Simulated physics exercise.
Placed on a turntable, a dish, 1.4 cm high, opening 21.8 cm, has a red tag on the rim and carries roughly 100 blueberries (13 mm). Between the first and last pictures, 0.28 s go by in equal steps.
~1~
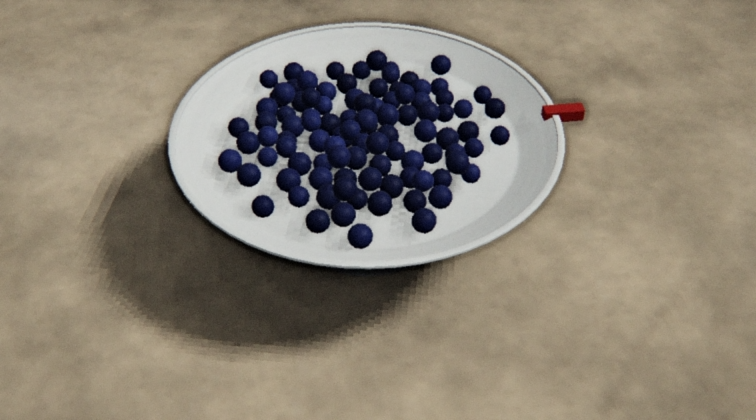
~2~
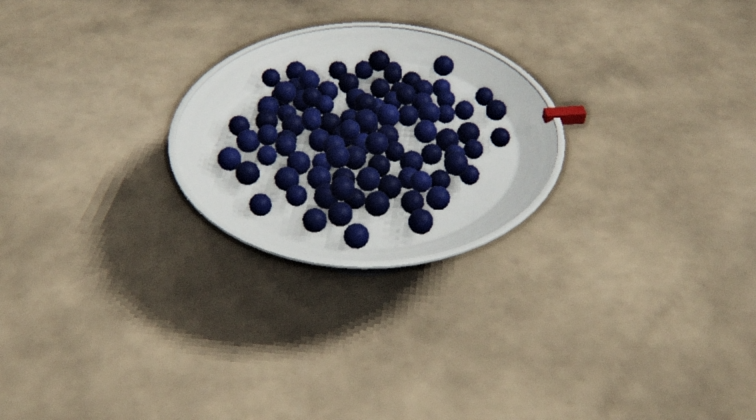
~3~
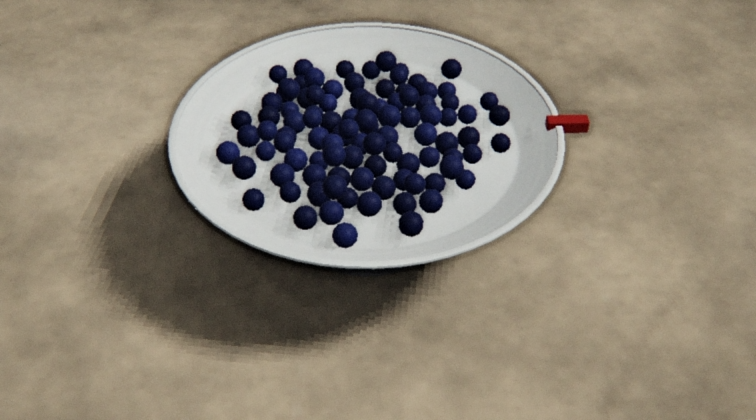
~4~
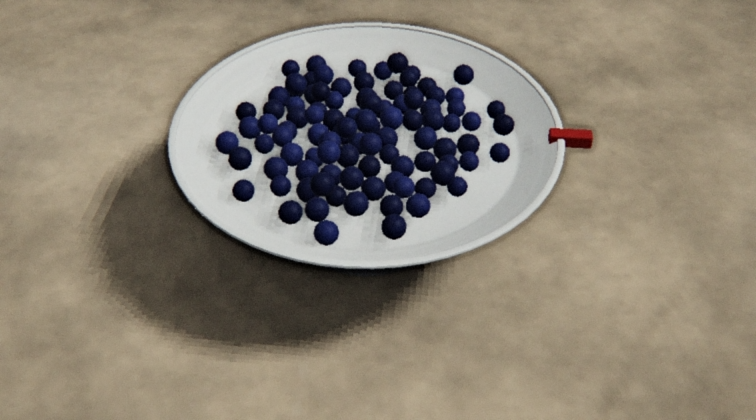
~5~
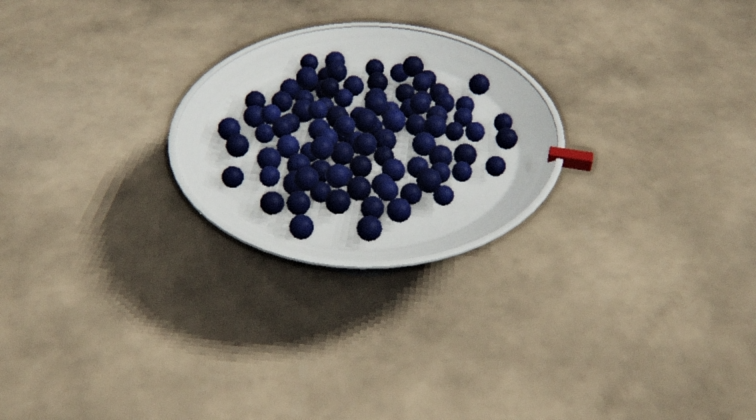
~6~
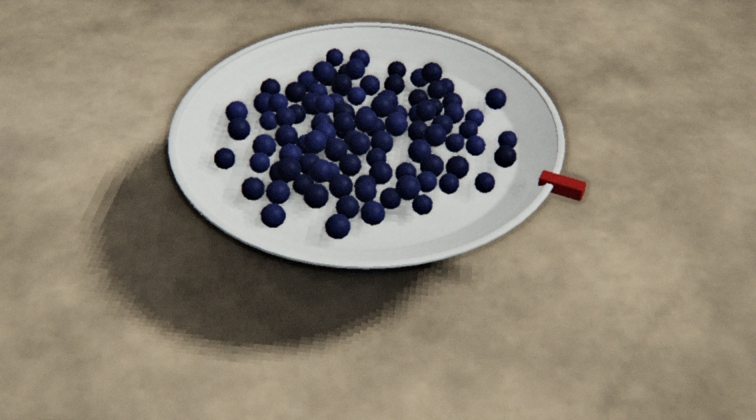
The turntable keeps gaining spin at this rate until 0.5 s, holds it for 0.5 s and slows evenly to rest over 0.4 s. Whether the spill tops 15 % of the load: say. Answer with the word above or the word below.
The word is below.
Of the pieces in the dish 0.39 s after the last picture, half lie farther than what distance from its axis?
6.0 cm.
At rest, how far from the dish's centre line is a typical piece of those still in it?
Estimate: Close to 7.5 cm.
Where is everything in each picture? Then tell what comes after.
Dish at (367, 263); turned 0 degrees, tag at (563, 110); top of the load at (335, 71), in the first picture.
Dish at (367, 263); turned 1 degrees, tag at (565, 113); top of the load at (393, 71), in the second picture.
Dish at (367, 263); turned 5 degrees, tag at (568, 121); top of the load at (371, 70), in the third picture.
Dish at (367, 263); turned 12 degrees, tag at (571, 135); top of the load at (383, 71), in the fourth picture.
Dish at (367, 263); turned 21 degrees, tag at (571, 156); top of the load at (337, 72), in the fifth picture.
Dish at (367, 263); turned 33 degrees, tag at (562, 183); top of the load at (323, 72), in the sixth picture.
Then, 0.39 s after the last picture, dish 100 %; middle of the pieces not yet landed near (371, 132).
Then, 0.71 s after the last picture, dish 100 %; middle of the pieces not yet landed near (363, 135).
Then, 0.99 s after the last picture, dish 100 %; middle of the pieces not yet landed near (364, 131).
Then, 1.27 s after the last picture, dish 100 %; middle of the pieces not yet landed near (364, 131).
In the end, dish 100 %.
